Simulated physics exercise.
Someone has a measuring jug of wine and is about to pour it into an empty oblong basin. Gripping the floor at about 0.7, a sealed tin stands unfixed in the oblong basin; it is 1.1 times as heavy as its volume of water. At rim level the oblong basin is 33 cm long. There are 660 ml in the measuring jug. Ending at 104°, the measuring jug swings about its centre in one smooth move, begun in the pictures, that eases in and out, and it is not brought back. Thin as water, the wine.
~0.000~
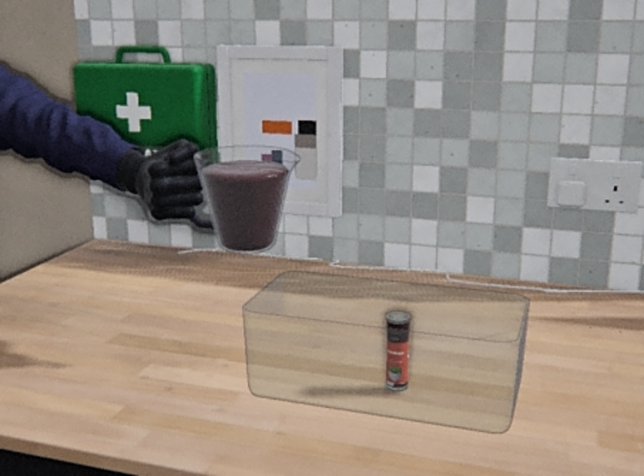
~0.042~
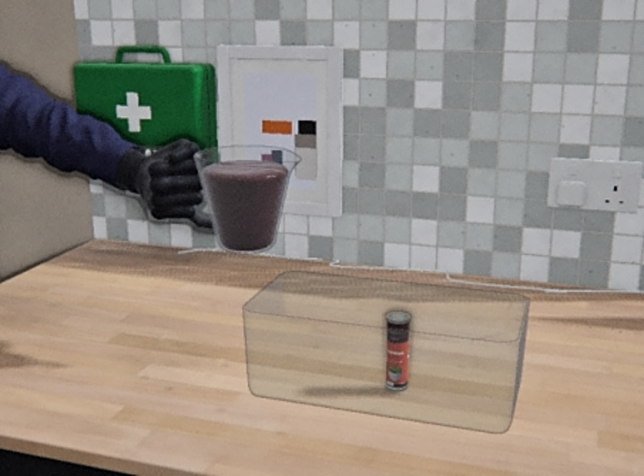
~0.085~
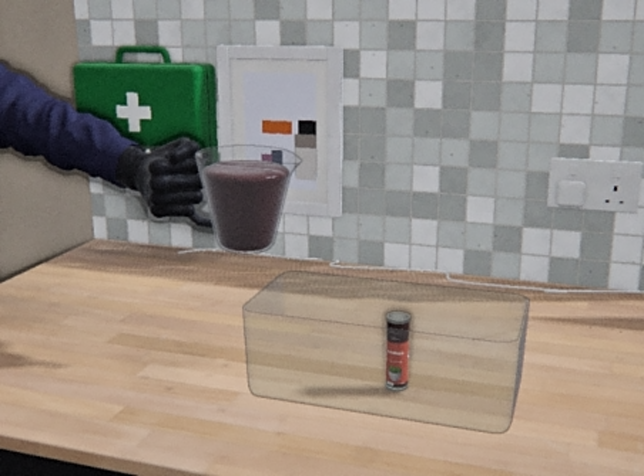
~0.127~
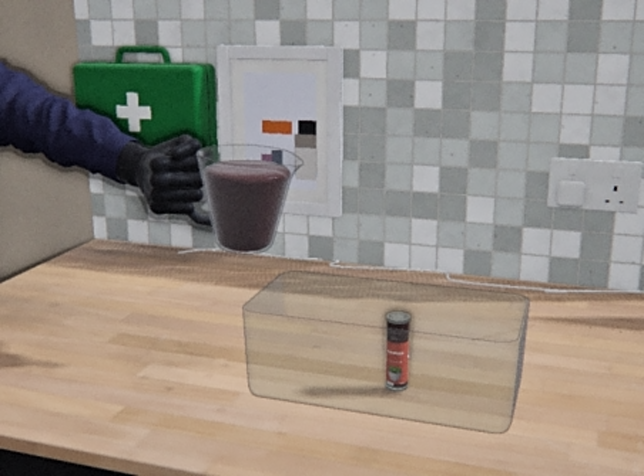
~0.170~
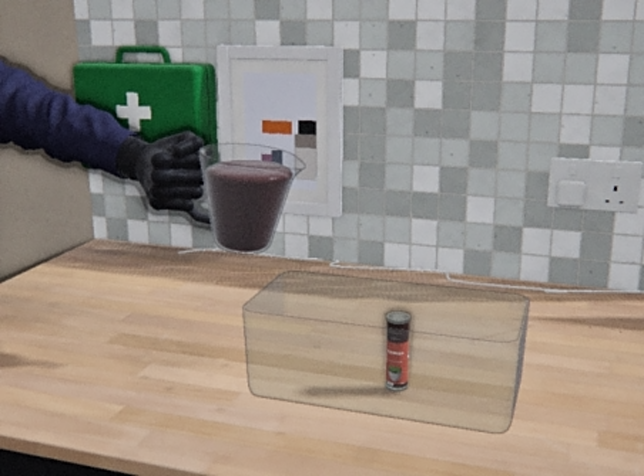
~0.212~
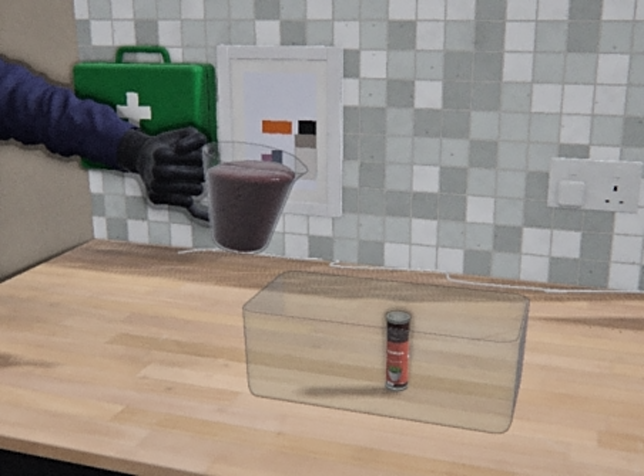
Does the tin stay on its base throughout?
Yes: It never tilts over.
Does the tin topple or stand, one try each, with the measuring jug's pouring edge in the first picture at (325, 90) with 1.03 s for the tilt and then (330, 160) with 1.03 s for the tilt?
In the first try it comes down; in the second it comes down.
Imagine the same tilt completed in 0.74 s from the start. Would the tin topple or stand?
So the tin will hold steady.
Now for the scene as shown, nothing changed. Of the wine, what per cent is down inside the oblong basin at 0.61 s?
9 %, roughly.
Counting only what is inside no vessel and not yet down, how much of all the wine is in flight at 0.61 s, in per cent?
It comes to about 20 percent.
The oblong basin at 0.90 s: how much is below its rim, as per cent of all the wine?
72 %, more or less.
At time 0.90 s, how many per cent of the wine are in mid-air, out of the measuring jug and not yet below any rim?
Roughly 12 %.
After 0.61 s the tilt is 66° and 71 per cent is still to pour; the tin stands where it began.
After 0.90 s the tilt is 100° and 16 per cent is still to pour; the tin stands where it began.
After 1.20 s the tilt is 104° and 0 per cent is still to pour; the tin stands where it began.
After 1.53 s the tilt is 104° and 0 per cent is still to pour; the tin stands where it began.
In the end the tin stands where it began.
